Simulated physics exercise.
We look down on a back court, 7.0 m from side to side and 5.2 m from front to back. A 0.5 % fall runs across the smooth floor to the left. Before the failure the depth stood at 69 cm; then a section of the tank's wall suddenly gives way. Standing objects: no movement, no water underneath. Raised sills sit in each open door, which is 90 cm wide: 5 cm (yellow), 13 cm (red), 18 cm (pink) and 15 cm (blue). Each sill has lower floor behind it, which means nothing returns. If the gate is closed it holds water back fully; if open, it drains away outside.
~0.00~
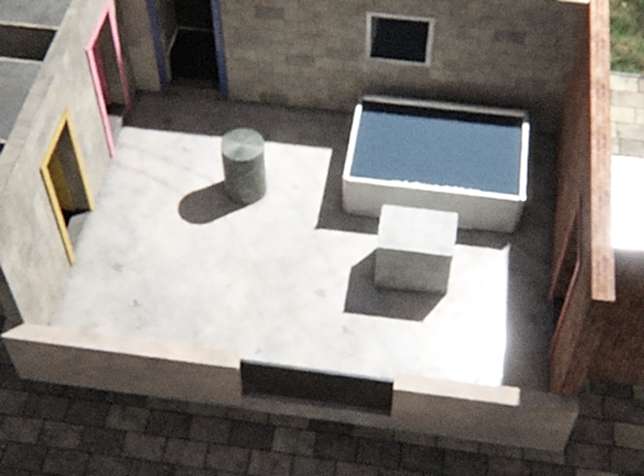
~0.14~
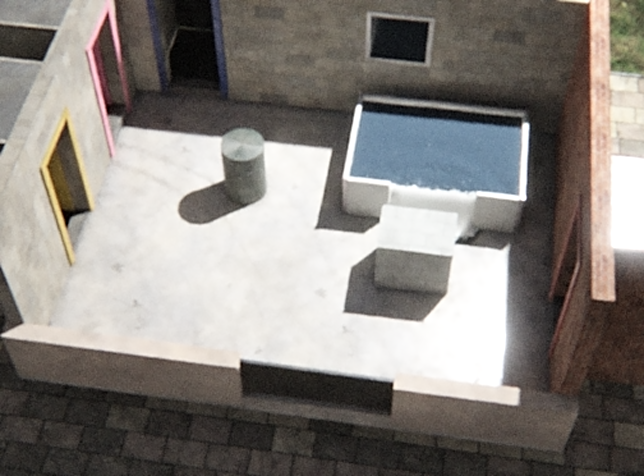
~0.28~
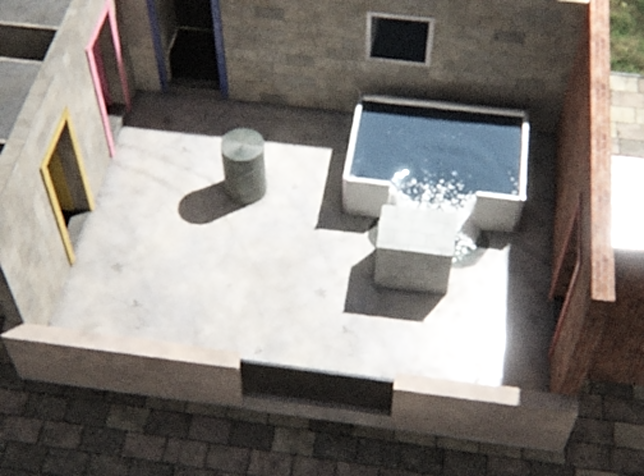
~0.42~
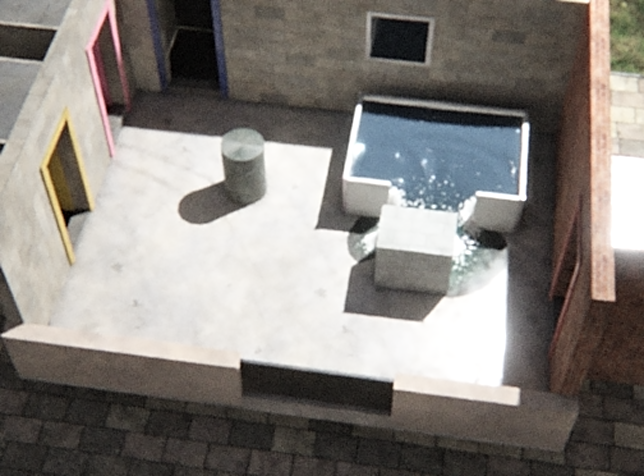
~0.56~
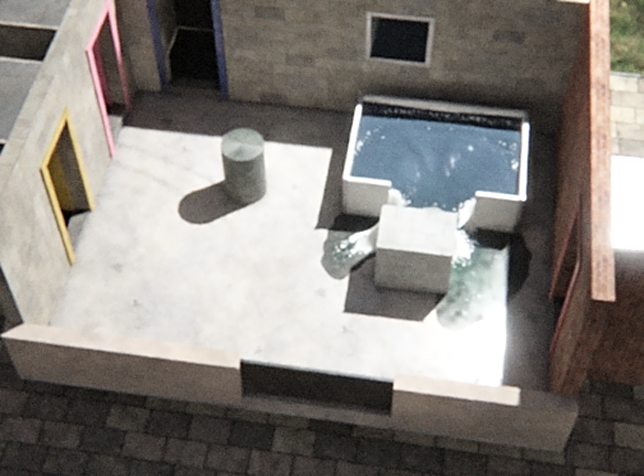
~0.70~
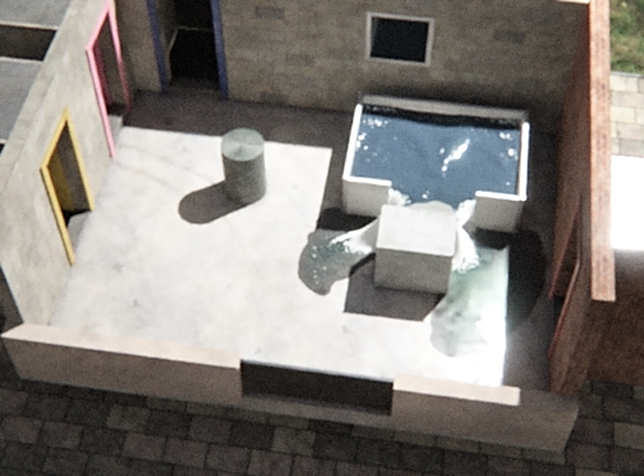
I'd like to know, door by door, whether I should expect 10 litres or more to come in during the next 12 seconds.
Here is what to expect: At the yellow door, that much or more; at the red door, that much or more; at the pink door, not that much; at the blue door, not that much.
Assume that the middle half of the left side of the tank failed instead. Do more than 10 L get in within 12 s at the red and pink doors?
Here's how it goes: Red falls short, pink exceeds it.
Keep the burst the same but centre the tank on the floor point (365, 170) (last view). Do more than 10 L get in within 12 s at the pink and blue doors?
Relative to the limit, pink is within it and blue is within it.
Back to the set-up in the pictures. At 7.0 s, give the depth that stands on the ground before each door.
In cm: Yellow 13, red 11, pink 6, blue 4.
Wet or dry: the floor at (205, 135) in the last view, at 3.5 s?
Untouched.
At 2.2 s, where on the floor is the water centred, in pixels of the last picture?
Close to (419, 220) in the last picture.
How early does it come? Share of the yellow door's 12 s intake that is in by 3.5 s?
By that time, around 20 per cent.
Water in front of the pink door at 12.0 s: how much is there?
I'd put it at around 11.5 cm deep.
After 1.4 s water covers 35 % of the floor and is deepest (52 cm) near (424, 242); yellow door not reached, red door 23 cm at the sill, 5 L in, pink door not reached, blue door not reached.
After 2.2 s water covers 55 % of the floor and is deepest (38 cm) near (528, 406); yellow door not reached, red door 19 cm at the sill, 27 L in, pink door not reached, blue door not reached.
After 3.5 s water covers 80 % of the floor and is deepest (33 cm) near (424, 242); yellow door 12 cm at the sill, 65 L in, red door 15 cm at the sill, 38 L in, pink door 2 cm at the sill, 0 L in, blue door 3 cm at the sill, 0 L in.
After 7.0 s water covers 95 % of the floor and is deepest (17 cm) near (412, 241); yellow door 13 cm at the sill, 197 L in, red door 11 cm at the sill, 43 L in, pink door 6 cm at the sill, 0 L in, blue door 4 cm at the sill, 0 L in.
After 12.0 s water covers 100 % of the floor and is deepest (12 cm) near (315, 175); yellow door 10 cm at the sill, 307 L in, red door 6 cm at the sill, 43 L in, pink door 11 cm at the sill, 0 L in, blue door 10 cm at the sill, 0 L in.
